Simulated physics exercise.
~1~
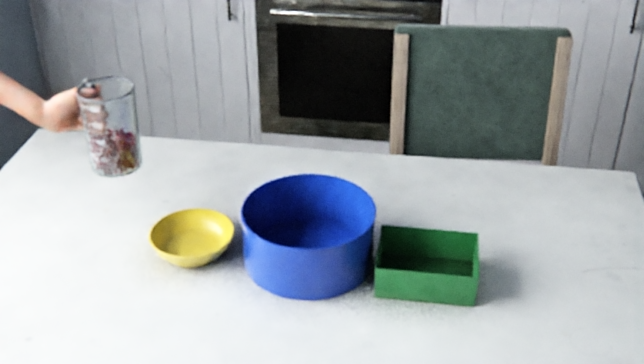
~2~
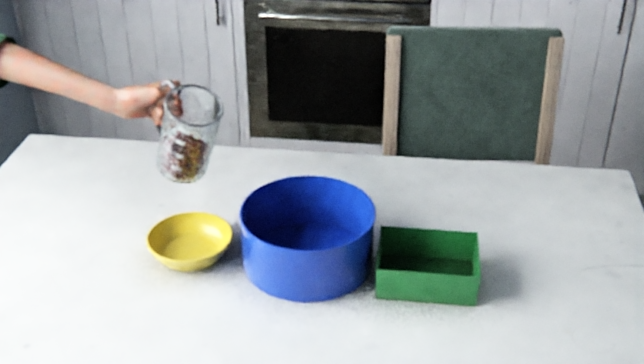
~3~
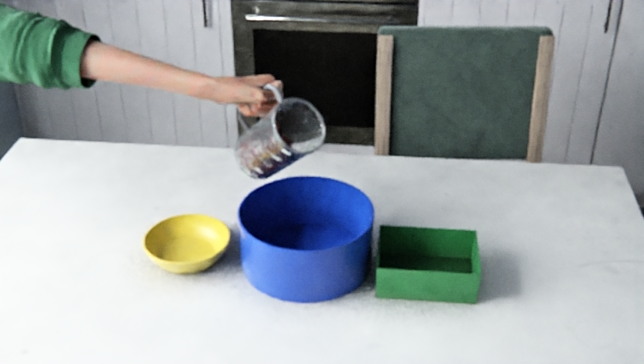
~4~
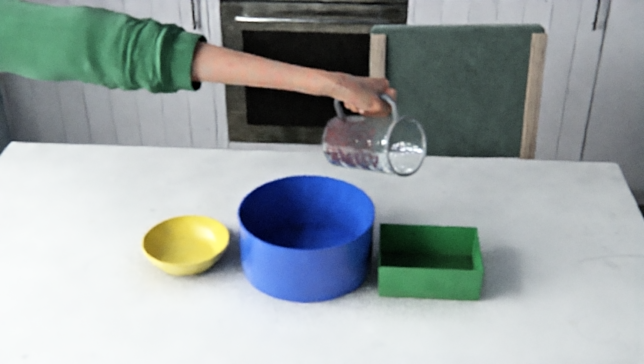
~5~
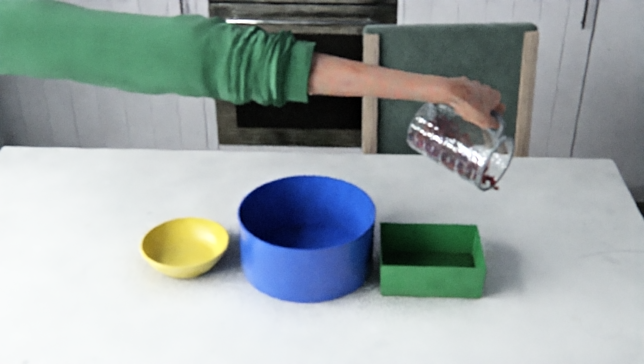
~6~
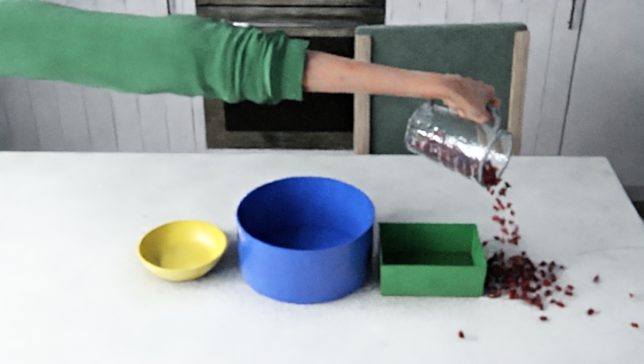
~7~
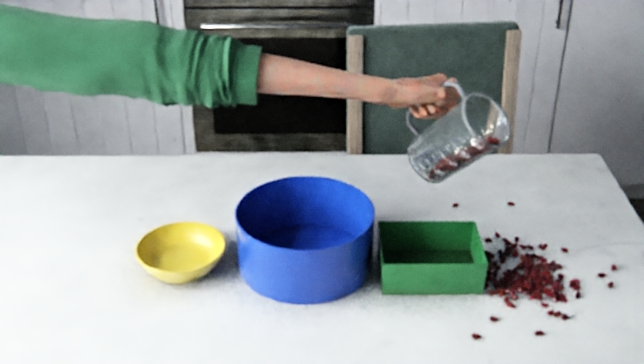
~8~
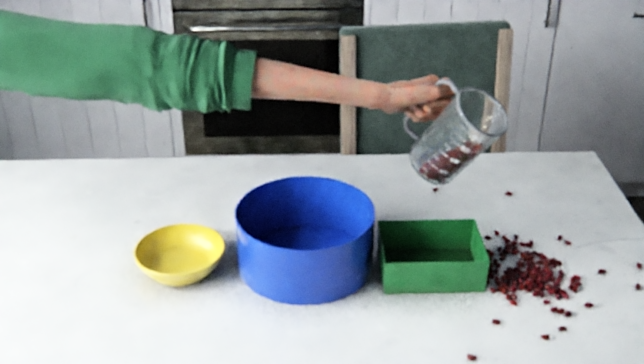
A green-sleeved arm carries a clear glass jug of dark red beans over a white table in a kitchen, seen from the front and slightly above. On the table stand a shallow yellow bowl at left, a large blue pot in the middle and a rectangular green tin at right, with an oven and a green chair behind. The hand moves the jug rightward past all three containers, tipping it further as it goes. Beans pour out beyond the tin and scatter across the tabletop. The hand then tilts the jug back partway, stopping the pour, and holds it there, still leaning, with many beans inside and a loose pile beside the tin.
